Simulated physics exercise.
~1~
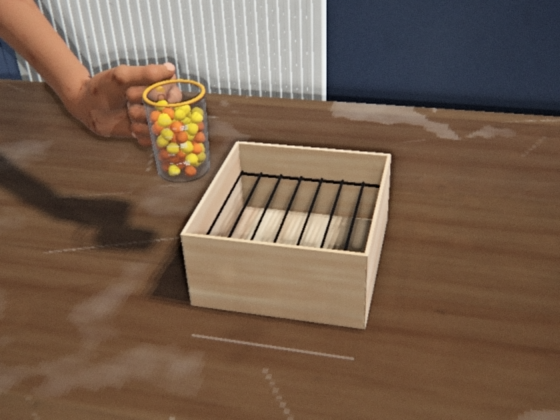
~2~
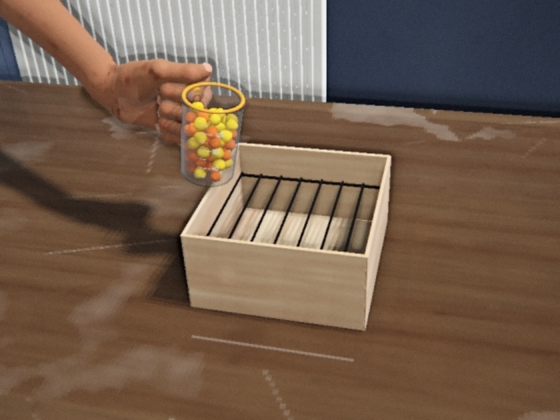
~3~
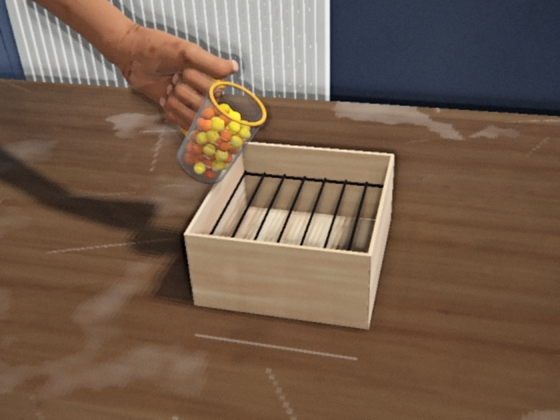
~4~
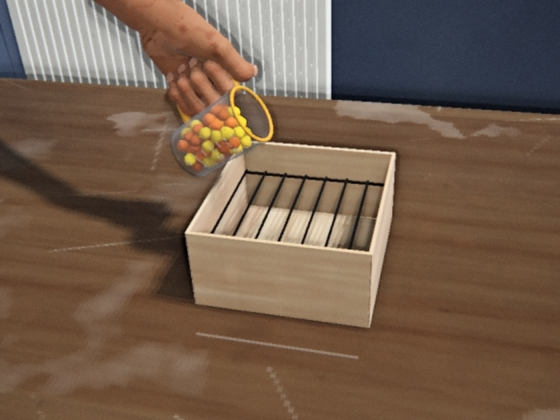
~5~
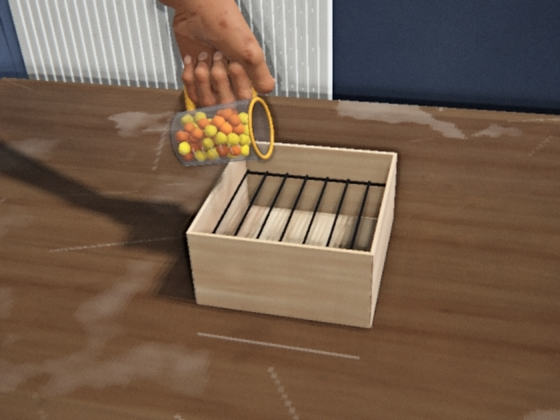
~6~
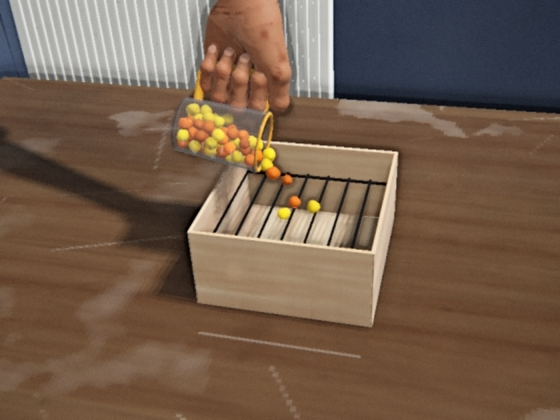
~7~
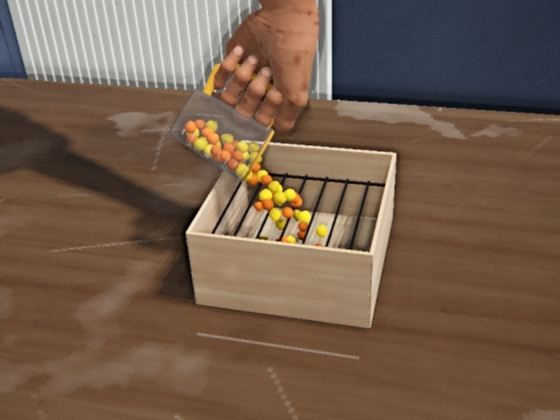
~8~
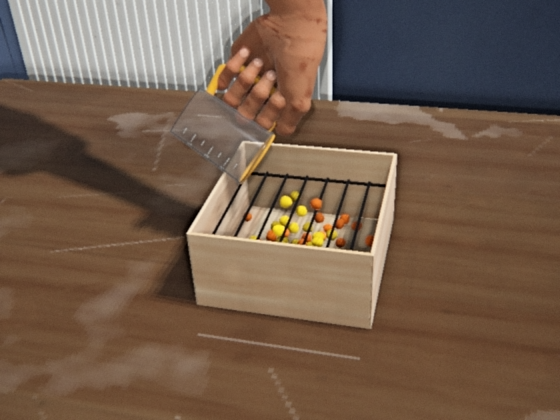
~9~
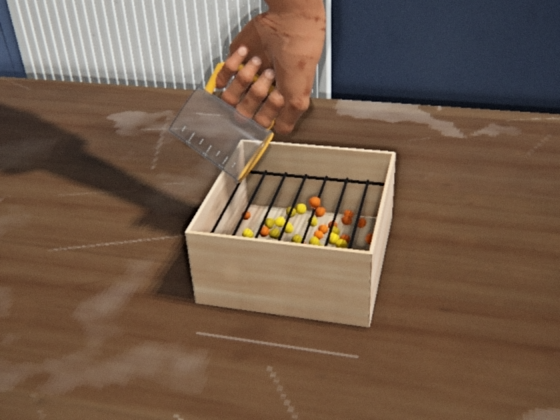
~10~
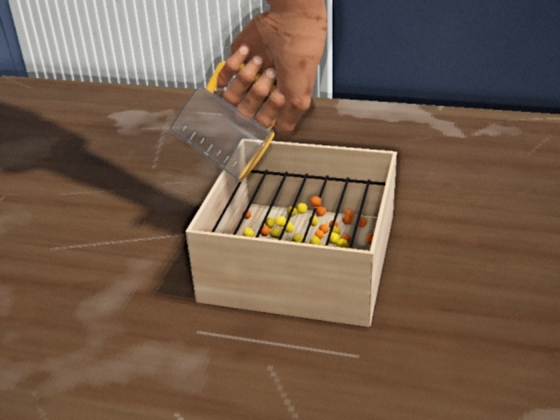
At first, a hand holds a clear cup with a yellow rim, full of small orange and yellow balls, to the left of an open wooden box with dark wires strung across it. The hand moves right toward the box and steadily tips the cup onto its side, with the balls still inside. Then the first few balls spill over the rim onto the wires. The cup tilts further downward and the rest pour out in a stream. Finally the emptied cup stays tipped over the box, with nearly all the balls lying below the wires and a few orange ones resting on them.
